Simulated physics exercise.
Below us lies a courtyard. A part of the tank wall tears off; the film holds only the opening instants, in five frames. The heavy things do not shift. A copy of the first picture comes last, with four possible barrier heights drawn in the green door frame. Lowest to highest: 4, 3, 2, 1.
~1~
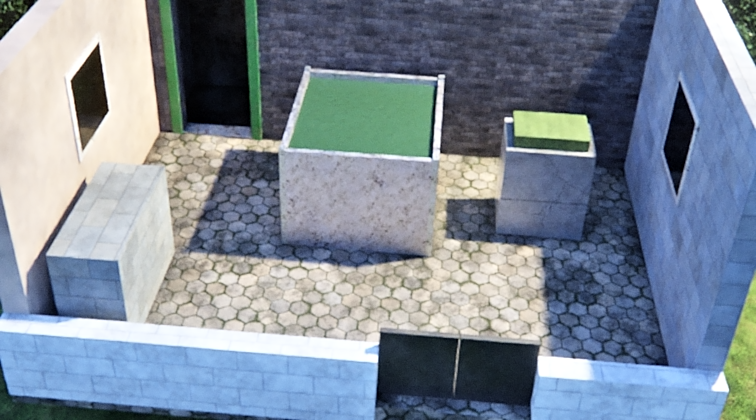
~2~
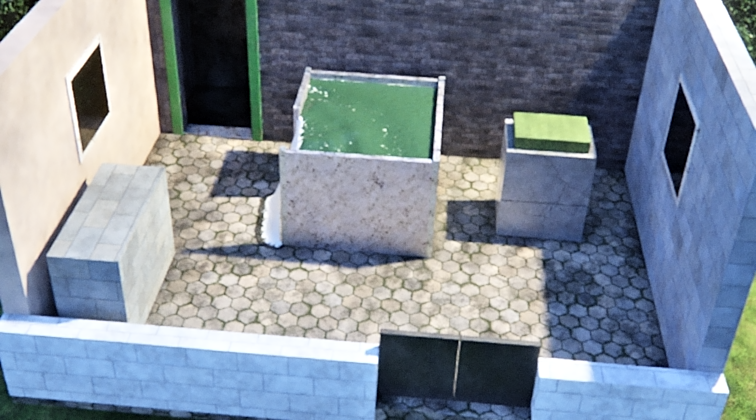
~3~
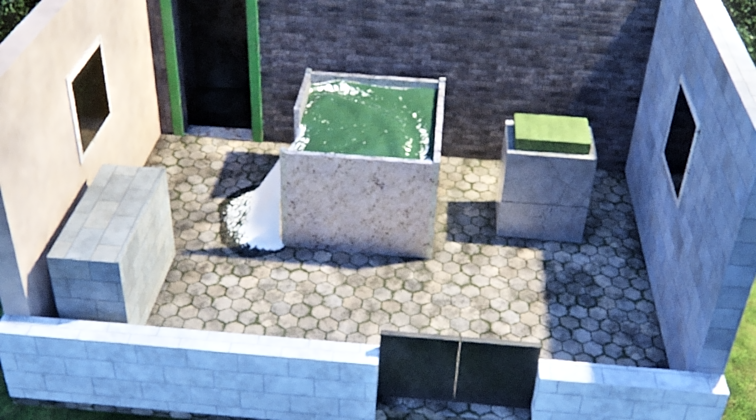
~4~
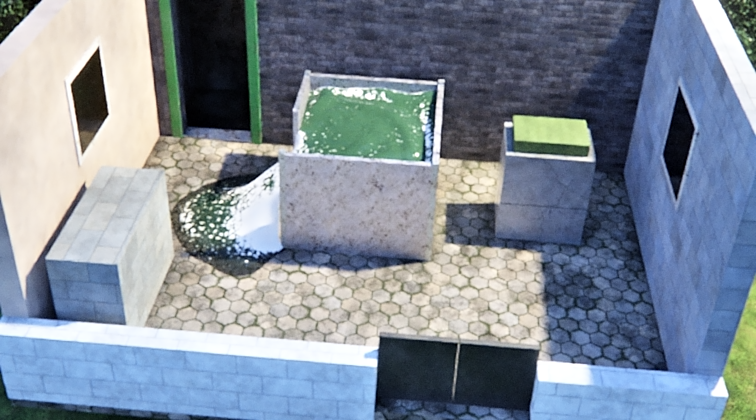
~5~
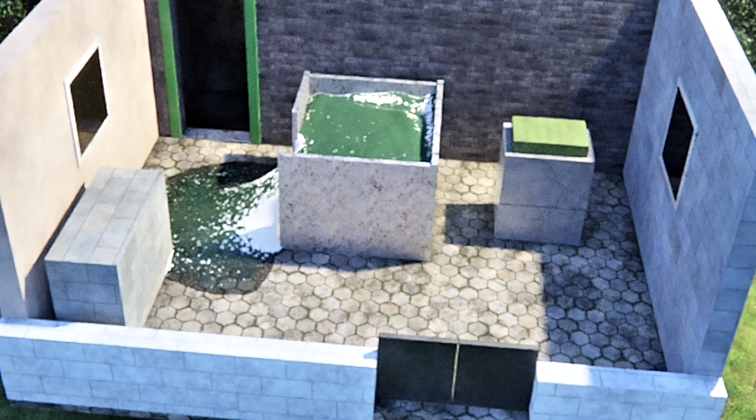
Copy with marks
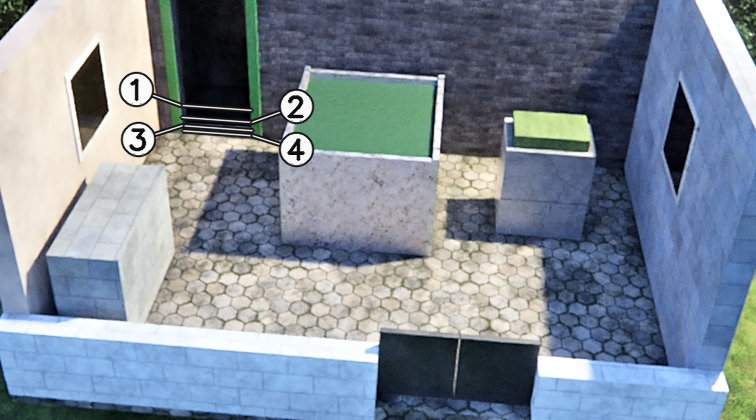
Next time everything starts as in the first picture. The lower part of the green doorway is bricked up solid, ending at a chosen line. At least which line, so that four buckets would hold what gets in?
The answer is line 1.
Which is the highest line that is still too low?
2 it is.
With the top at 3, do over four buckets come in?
Yes, that goes wrong.
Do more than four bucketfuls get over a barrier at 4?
Yes, it does.
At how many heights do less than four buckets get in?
One of them.
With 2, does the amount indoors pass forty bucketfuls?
No, it does not.
In white, 1 at (215, 107); 2 at (216, 119); 3 at (217, 128); 4 at (217, 133); from the bottom up 4, 3, 2, 1.
For line 1, a bucket or two gets in.
For line 2, about 12 bucketfuls get in.
For line 3, dozens of bucketfuls pour in.
For line 4, dozens of bucketfuls pour in.
